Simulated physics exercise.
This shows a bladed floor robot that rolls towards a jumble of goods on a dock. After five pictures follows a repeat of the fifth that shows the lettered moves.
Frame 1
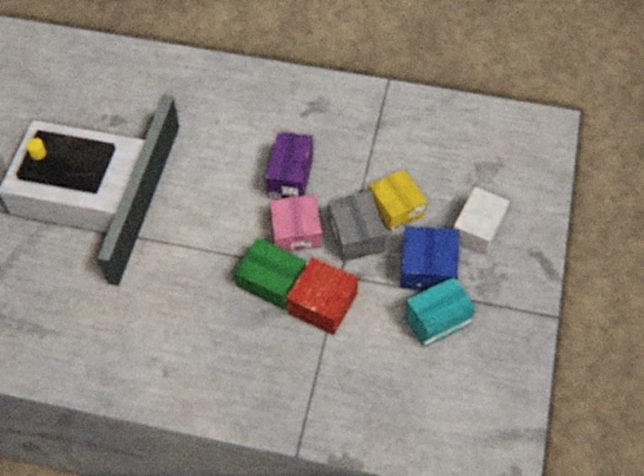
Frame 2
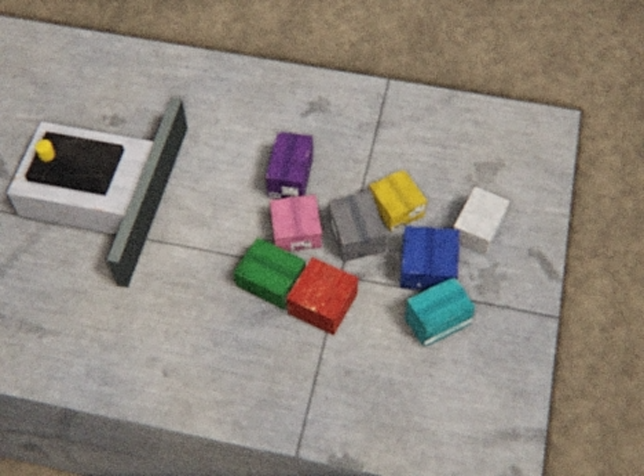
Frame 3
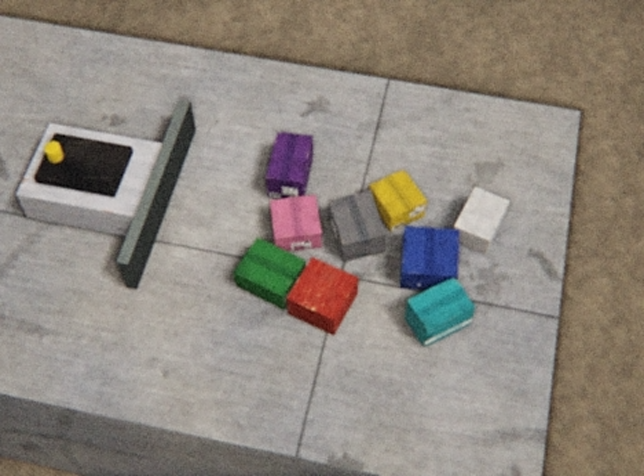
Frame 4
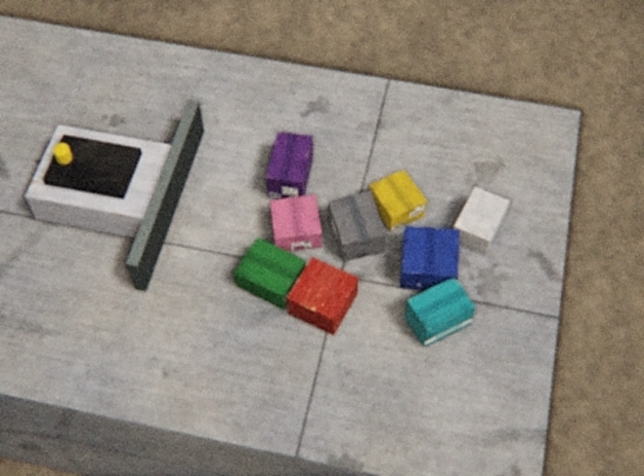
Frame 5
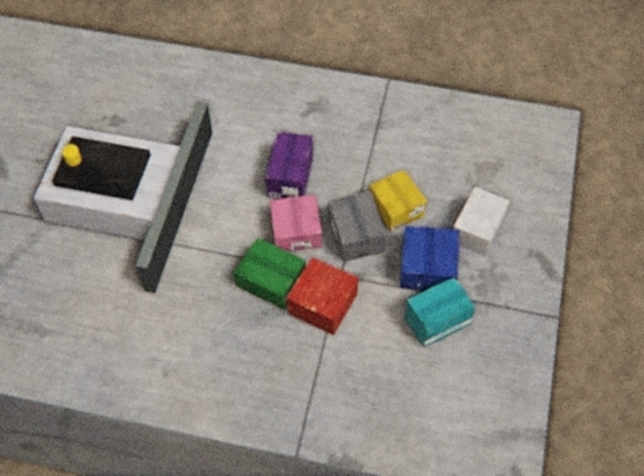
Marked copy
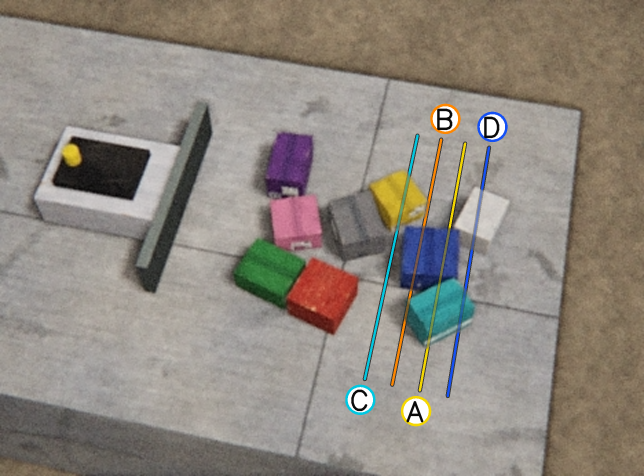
A small white robot with a black top, a yellow knob and a wide dark blade stands at the left of a grey slab dock, seen from above at a slant, with brown ground beyond. To its right sit purple, pink, green, red, grey, yellow, blue, teal and white boxes in a loose jumble. The robot rolls slowly a short way right, blade first, while the boxes and camera stay still.
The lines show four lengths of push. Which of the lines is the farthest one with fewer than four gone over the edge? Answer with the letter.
No fourth one falls up to D.
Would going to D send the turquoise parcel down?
Yes.
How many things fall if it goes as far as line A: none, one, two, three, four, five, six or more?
By then, two.
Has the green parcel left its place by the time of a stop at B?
By then, yes.
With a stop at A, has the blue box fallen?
Yes.
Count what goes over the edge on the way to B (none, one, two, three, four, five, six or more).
The count is none.
On the marked copy, A at (444, 257); B at (419, 253); C at (393, 248); D at (470, 262).
Following D. Soon after the start, robot (212, 187); purple parcel (319, 173); red crate (351, 300).
Later, robot (317, 206); turquoise parcel (522, 327); blue box (507, 274).
In the end, robot (400, 221); blue box over the edge; turquoise parcel over the edge; three fallen.
As for the rest, A is within the limit but short; B is within the limit but short; C is within the limit but short.
